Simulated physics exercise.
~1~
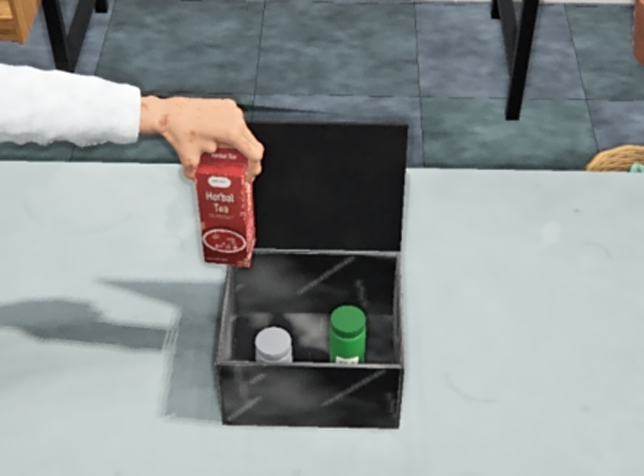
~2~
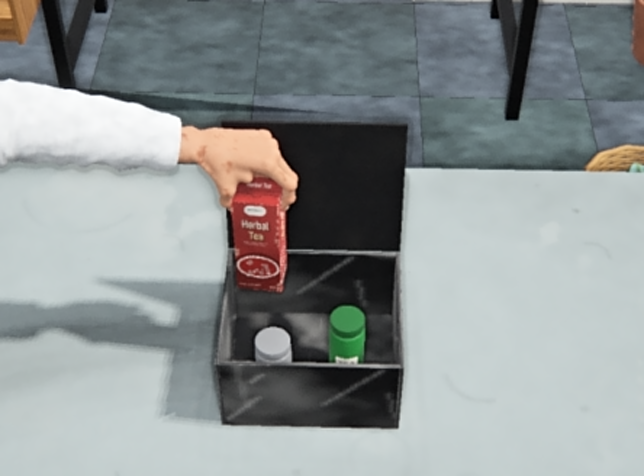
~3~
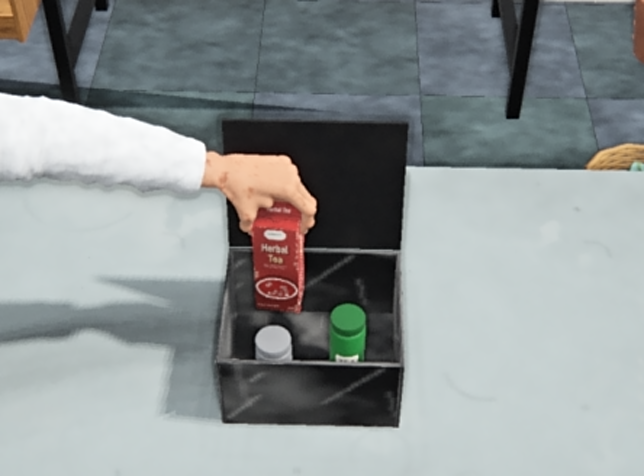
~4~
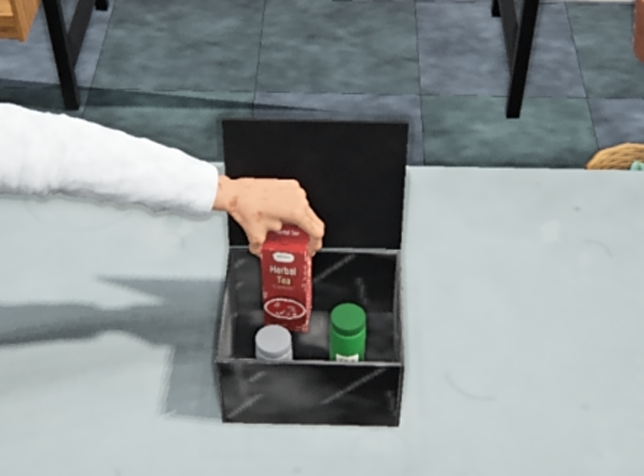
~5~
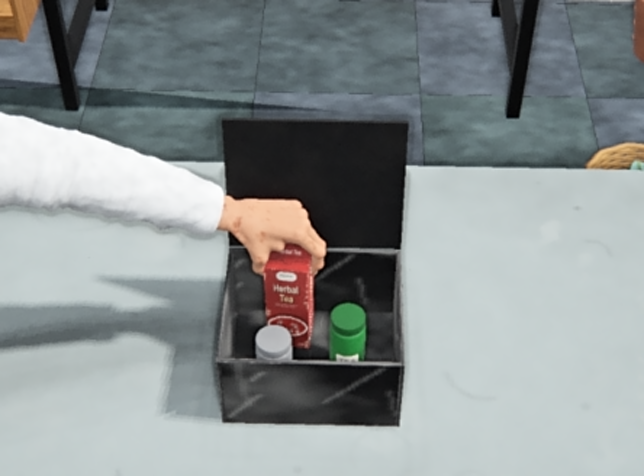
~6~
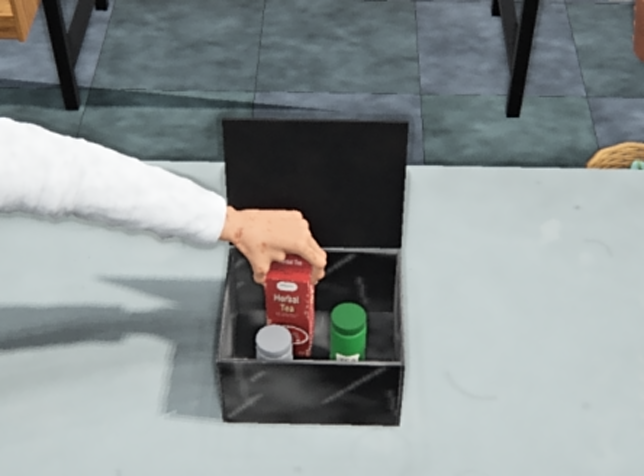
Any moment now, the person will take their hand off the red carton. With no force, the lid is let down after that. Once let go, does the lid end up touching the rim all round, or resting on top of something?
The lid ends up resting on top of something.
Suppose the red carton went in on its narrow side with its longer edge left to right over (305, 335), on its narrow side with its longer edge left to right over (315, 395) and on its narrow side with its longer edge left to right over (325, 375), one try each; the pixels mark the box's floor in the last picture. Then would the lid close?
The lid goes all the way down the first time, stays partly open the second time and stays partly open the third time.
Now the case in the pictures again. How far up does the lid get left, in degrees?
It stays some 40° above the rim.
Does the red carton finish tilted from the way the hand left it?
After all that, it keeps its set angle.
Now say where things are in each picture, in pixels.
The first picture shows coming down; red carton (226, 208).
The second picture shows coming down; red carton (261, 235).
The third picture shows coming down; red carton (279, 258).
The fourth picture shows coming down; red carton (287, 279).
The fifth picture shows coming down; red carton (290, 296).
The sixth picture shows in place under the hand; red carton (291, 306).
Then, 1.30 s past the last view, lid 78° above the rim.
Then, 1.70 s past the last view, lid 51° above the rim.
Finally, lid 38° above the rim; all 3 still in place. Final places as the last picture's camera would see them, red carton near (289, 308).
